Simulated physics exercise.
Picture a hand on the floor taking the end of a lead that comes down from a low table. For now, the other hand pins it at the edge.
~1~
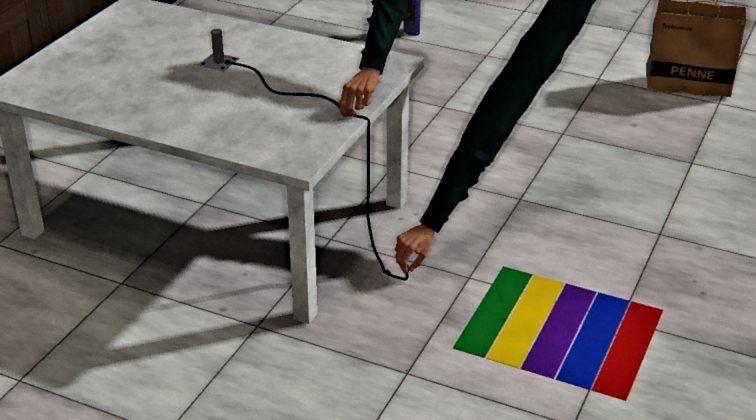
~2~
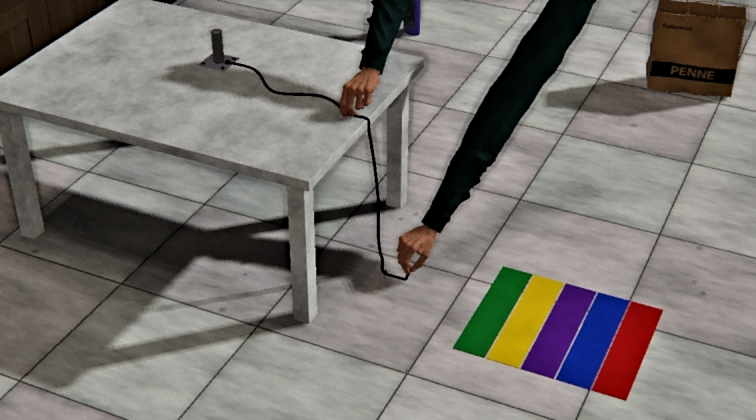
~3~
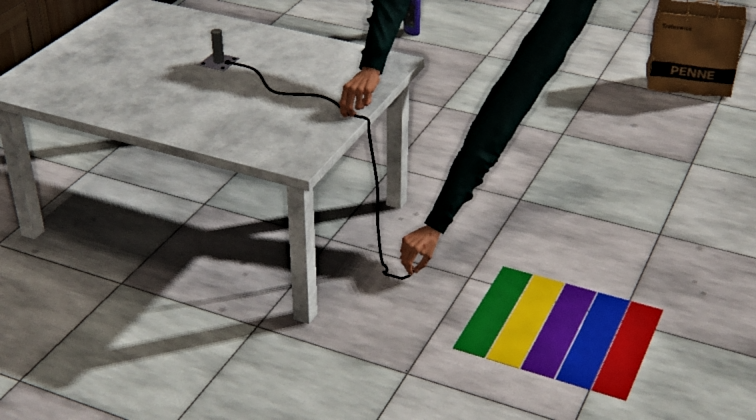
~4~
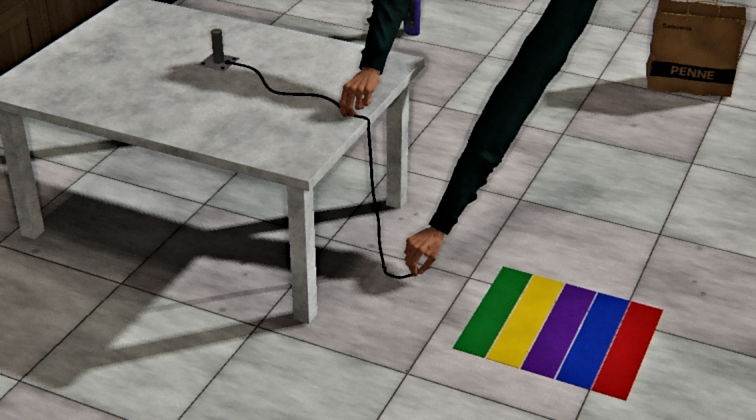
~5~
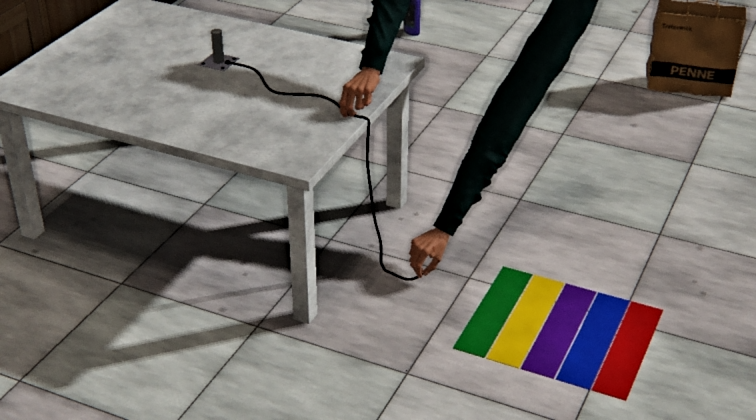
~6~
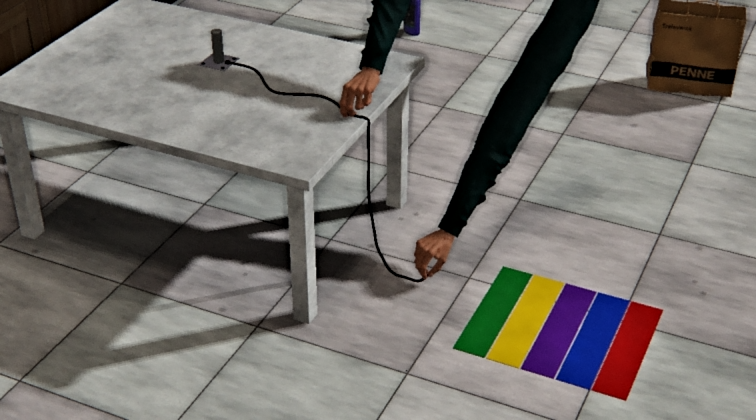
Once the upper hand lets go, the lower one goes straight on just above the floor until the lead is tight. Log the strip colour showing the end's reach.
Reach: Yellow strip.
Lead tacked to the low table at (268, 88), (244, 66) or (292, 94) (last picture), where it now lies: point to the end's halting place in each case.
Respectively (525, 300), (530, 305) and (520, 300).
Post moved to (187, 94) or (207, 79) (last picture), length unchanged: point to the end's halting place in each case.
The spots are about (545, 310) and (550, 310).
Soon after, end near (485, 292); over green.
Then, end near (515, 300); over yellow.
At full stretch, end near (533, 305); over yellow. It halts on the yellow strip.
